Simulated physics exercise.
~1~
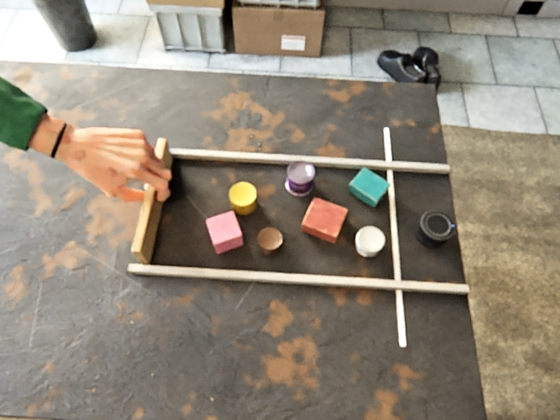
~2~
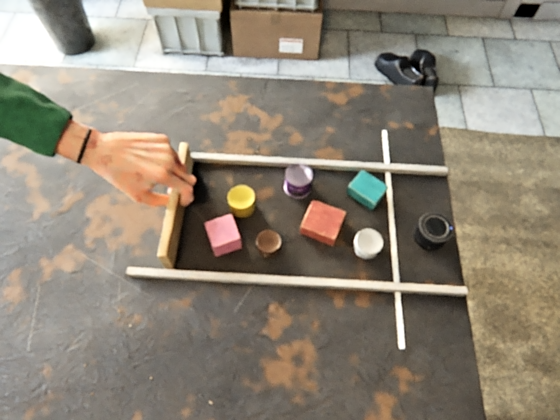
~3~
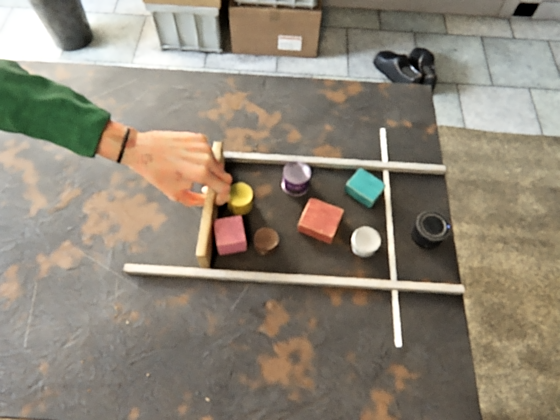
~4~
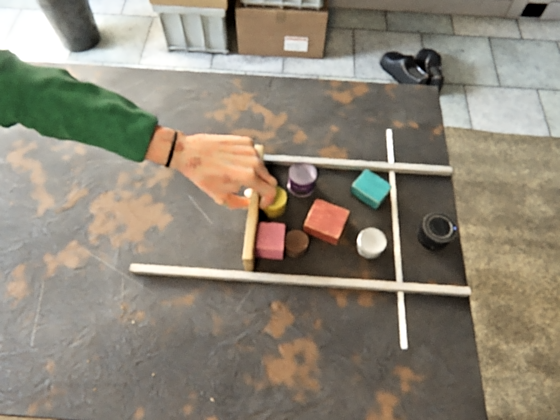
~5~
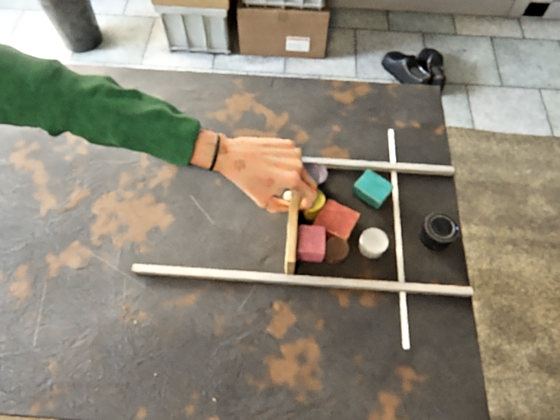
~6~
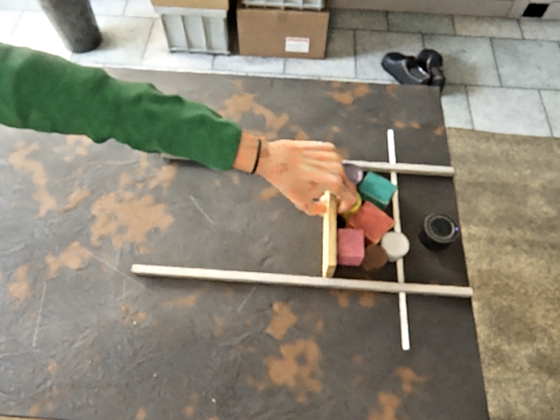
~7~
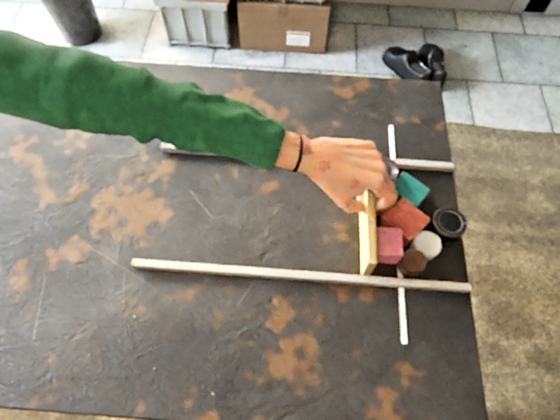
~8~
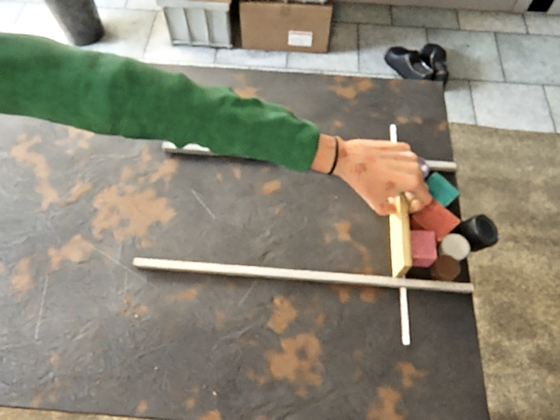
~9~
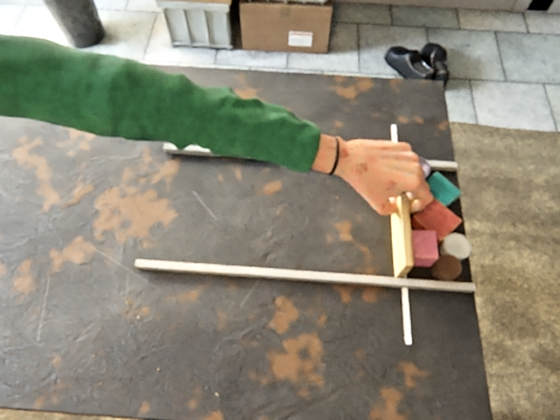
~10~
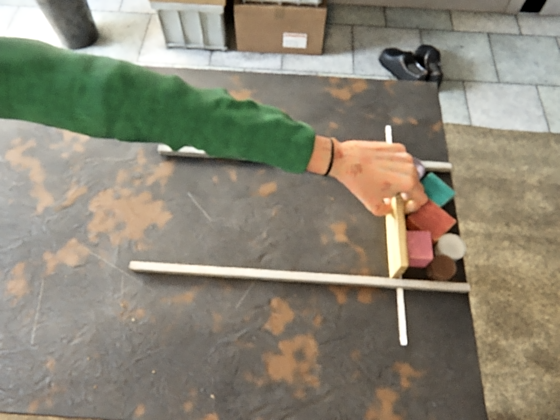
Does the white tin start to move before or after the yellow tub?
The white tin starts to move after the yellow tub, which is already being pushed to the right while the tin is still at rest.
